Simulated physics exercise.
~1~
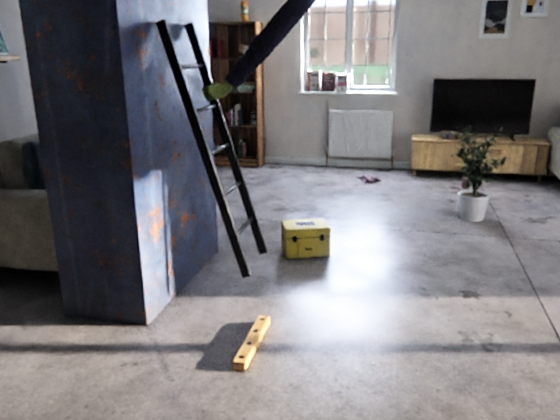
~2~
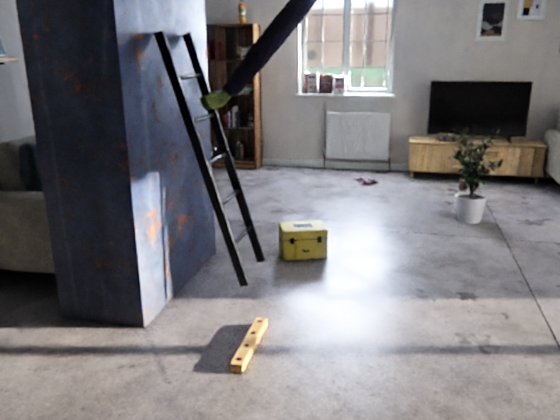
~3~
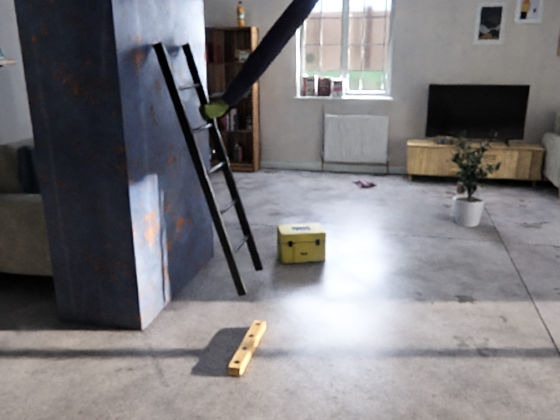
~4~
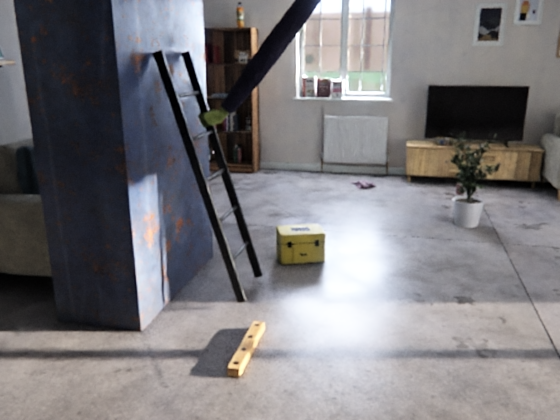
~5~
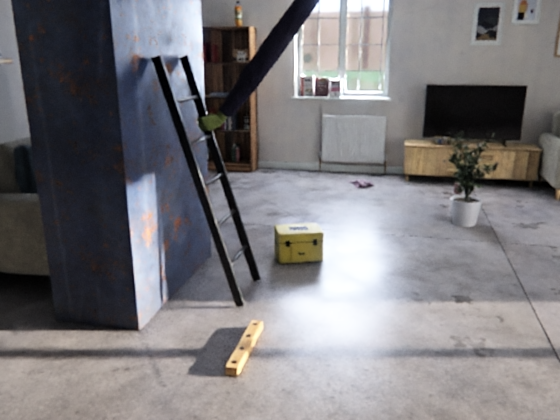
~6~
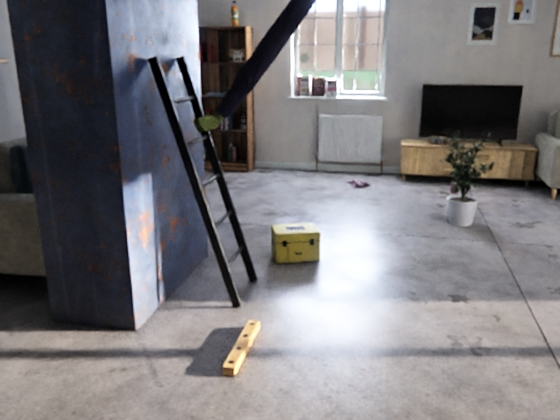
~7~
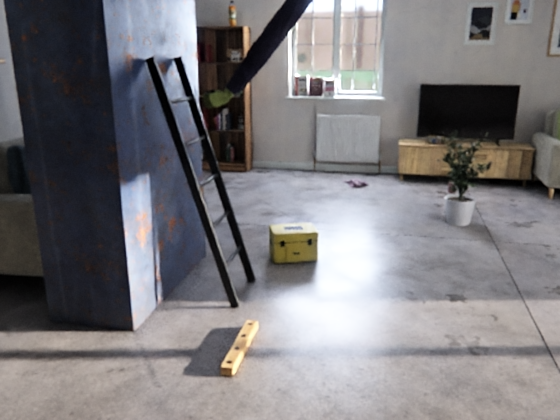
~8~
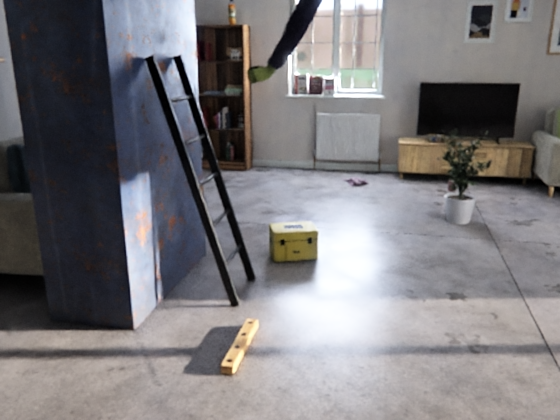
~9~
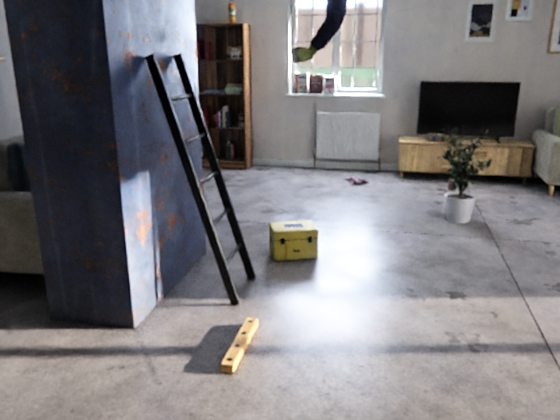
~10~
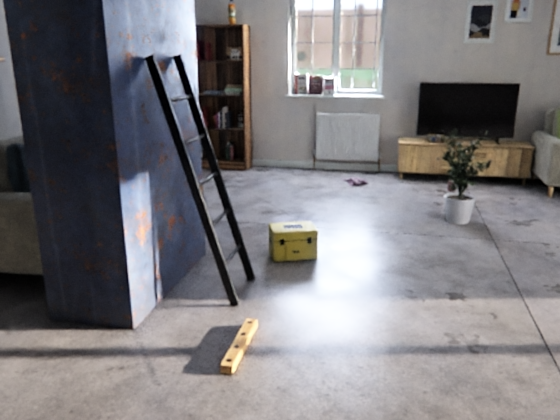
A bright living room with a grey concrete floor is seen from slightly above by a gently swaying camera. On the left stands a broad dark blue, rust-flecked block like a cupboard, with a yellow toolbox near the centre, a yellowish wooden strip in front, and a television and potted plant on the right. A dark-sleeved arm in a green glove holds a black, ladder-like rack, lowering it until its feet meet the floor and its top leans against the block. The hand then opens, draws back and leaves upward. The rack stays leaning, and everything else remains still.
